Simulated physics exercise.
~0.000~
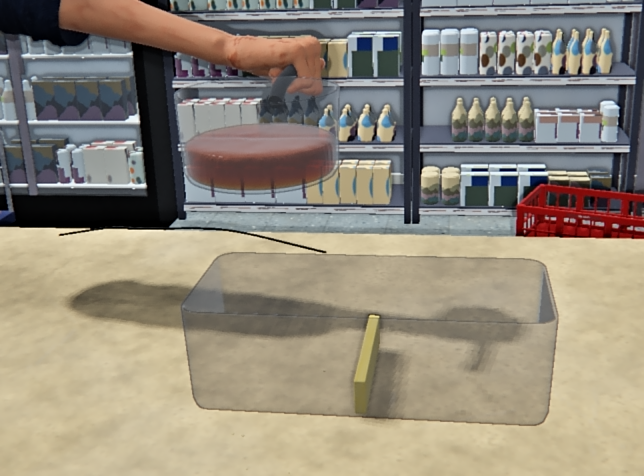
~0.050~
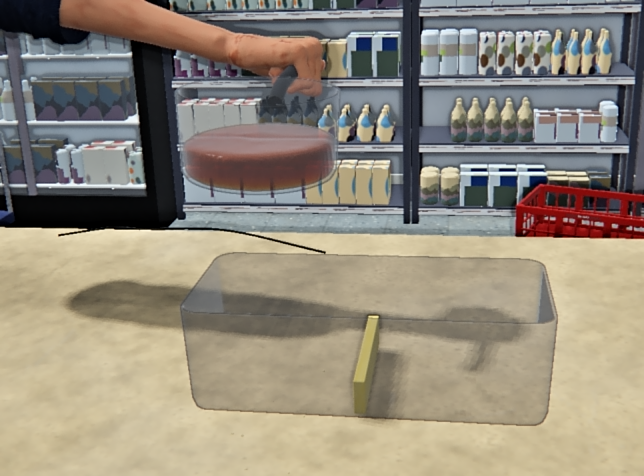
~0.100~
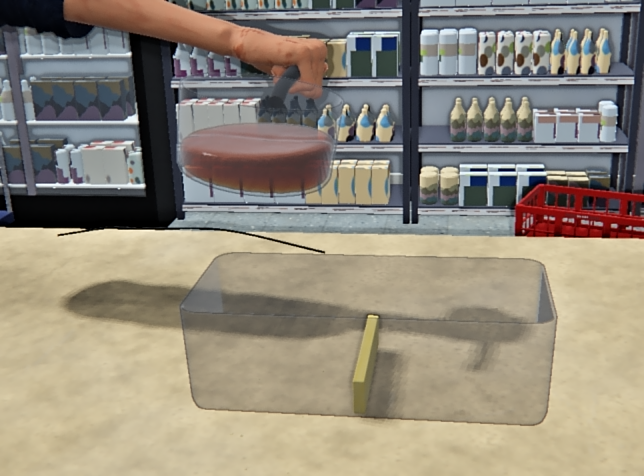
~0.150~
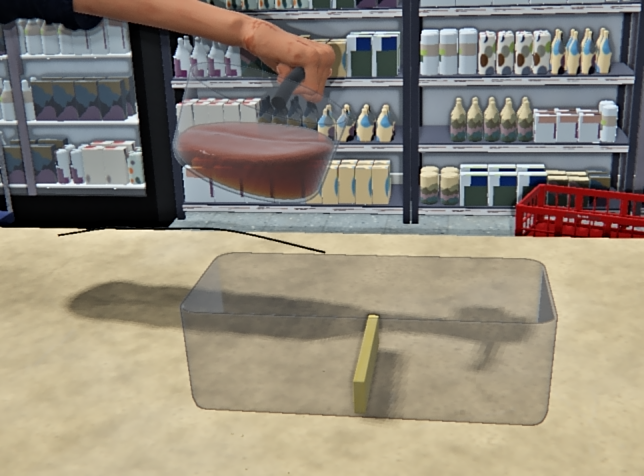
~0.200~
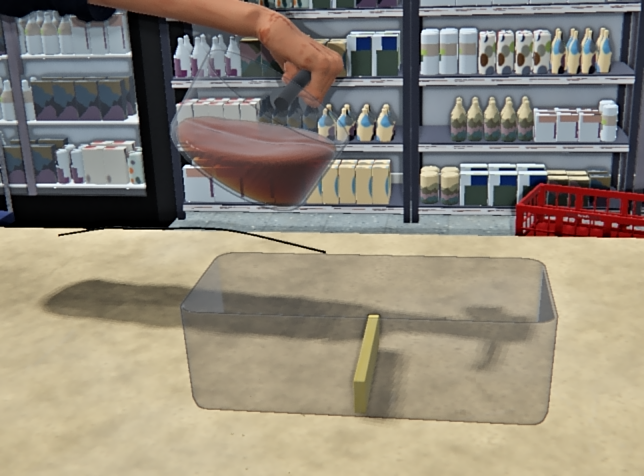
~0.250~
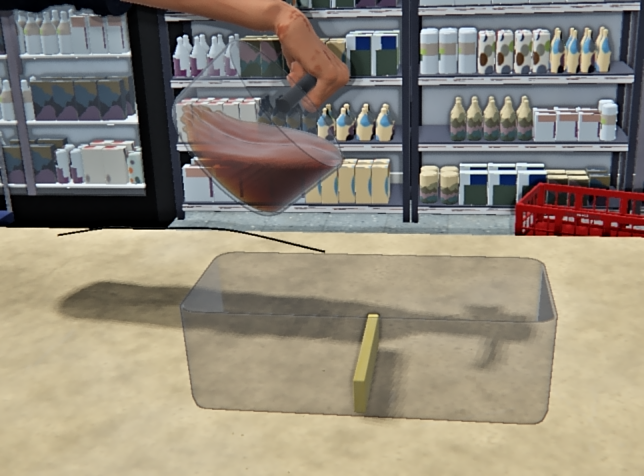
The clip shows a hand holding a transparent saucepan of reddish-brown tea above and left of an empty clear basin with a low yellowish wall inside; the saucepan starts level, then gradually tilts steeply to the right.
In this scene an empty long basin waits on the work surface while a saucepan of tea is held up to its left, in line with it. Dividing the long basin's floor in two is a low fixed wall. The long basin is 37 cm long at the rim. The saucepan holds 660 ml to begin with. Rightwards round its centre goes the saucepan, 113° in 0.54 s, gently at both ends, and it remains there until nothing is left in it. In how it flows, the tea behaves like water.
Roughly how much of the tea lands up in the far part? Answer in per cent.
Around 48 %.
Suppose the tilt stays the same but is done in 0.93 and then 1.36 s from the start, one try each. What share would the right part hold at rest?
I'd say 55 percent on the first go, 70 percent on the next.
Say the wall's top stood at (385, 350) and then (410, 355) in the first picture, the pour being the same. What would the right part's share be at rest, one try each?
Respectively close to 30 and 20 %.
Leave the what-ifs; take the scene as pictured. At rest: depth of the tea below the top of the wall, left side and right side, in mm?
Some 26 mm on the left and 26 mm on the right.
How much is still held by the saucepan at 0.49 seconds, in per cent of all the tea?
About 20 per cent.
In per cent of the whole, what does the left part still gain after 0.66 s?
About 8 per cent.
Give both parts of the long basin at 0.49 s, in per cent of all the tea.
About 6 left, about 28 right.
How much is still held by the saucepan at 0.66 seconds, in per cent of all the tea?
5 %.
After 0.49 s the tilt is 110° and 20 per cent is still to pour, 6 is left of the wall and 28 right of it.
After 0.66 s the tilt is 113° and 5 per cent is still to pour, 41 is left of the wall and 47 right of it.
After 0.84 s the tilt is 113° and 0 per cent is still to pour, 47 is left of the wall and 48 right of it.
After 1.04 s the tilt is 113° and 0 per cent is still to pour, 49 is left of the wall and 48 right of it.
In the end 49 per cent lies left of the wall, 48 right of it and 2 outside.
